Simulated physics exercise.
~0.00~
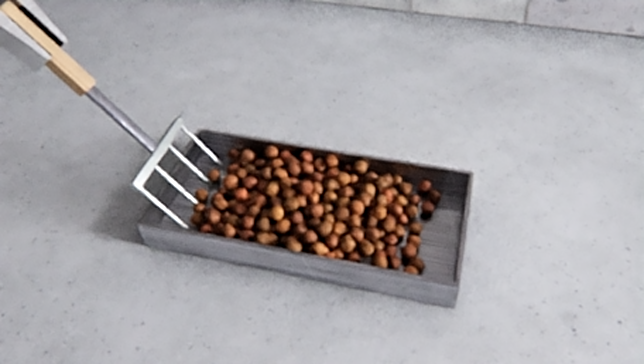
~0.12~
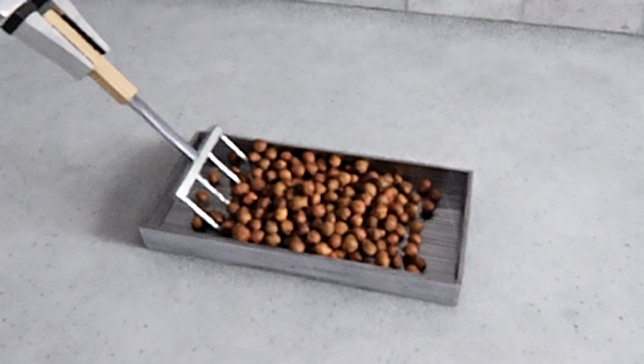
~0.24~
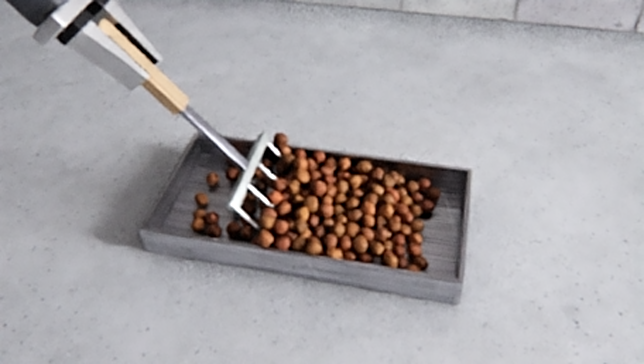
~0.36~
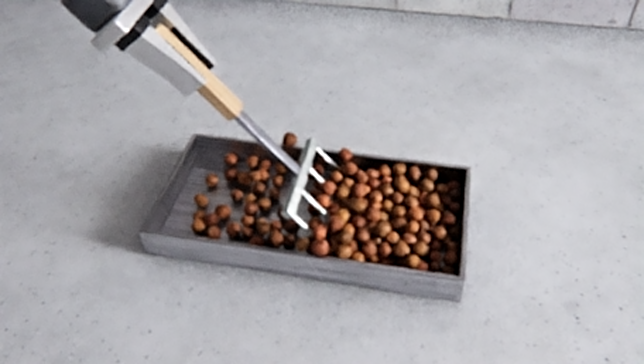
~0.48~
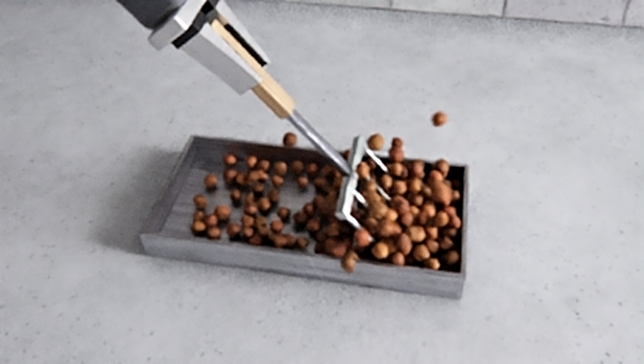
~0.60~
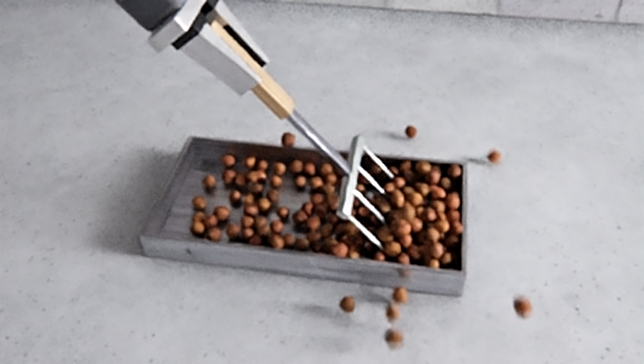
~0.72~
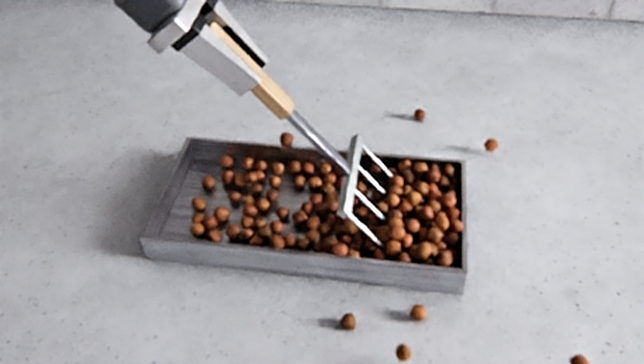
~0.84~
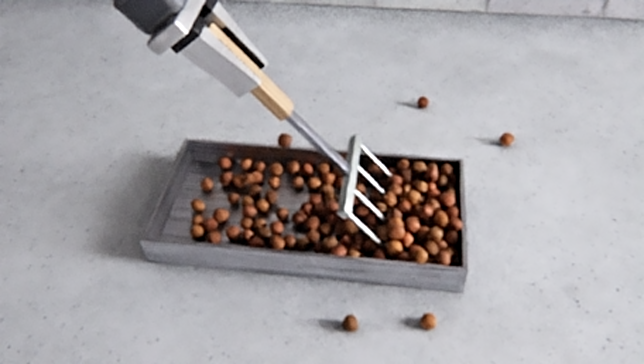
Robot arm dragging a four-toothed rake rightward through hazelnuts in a grey tray, spilling a few onto the tabletop before stopping.
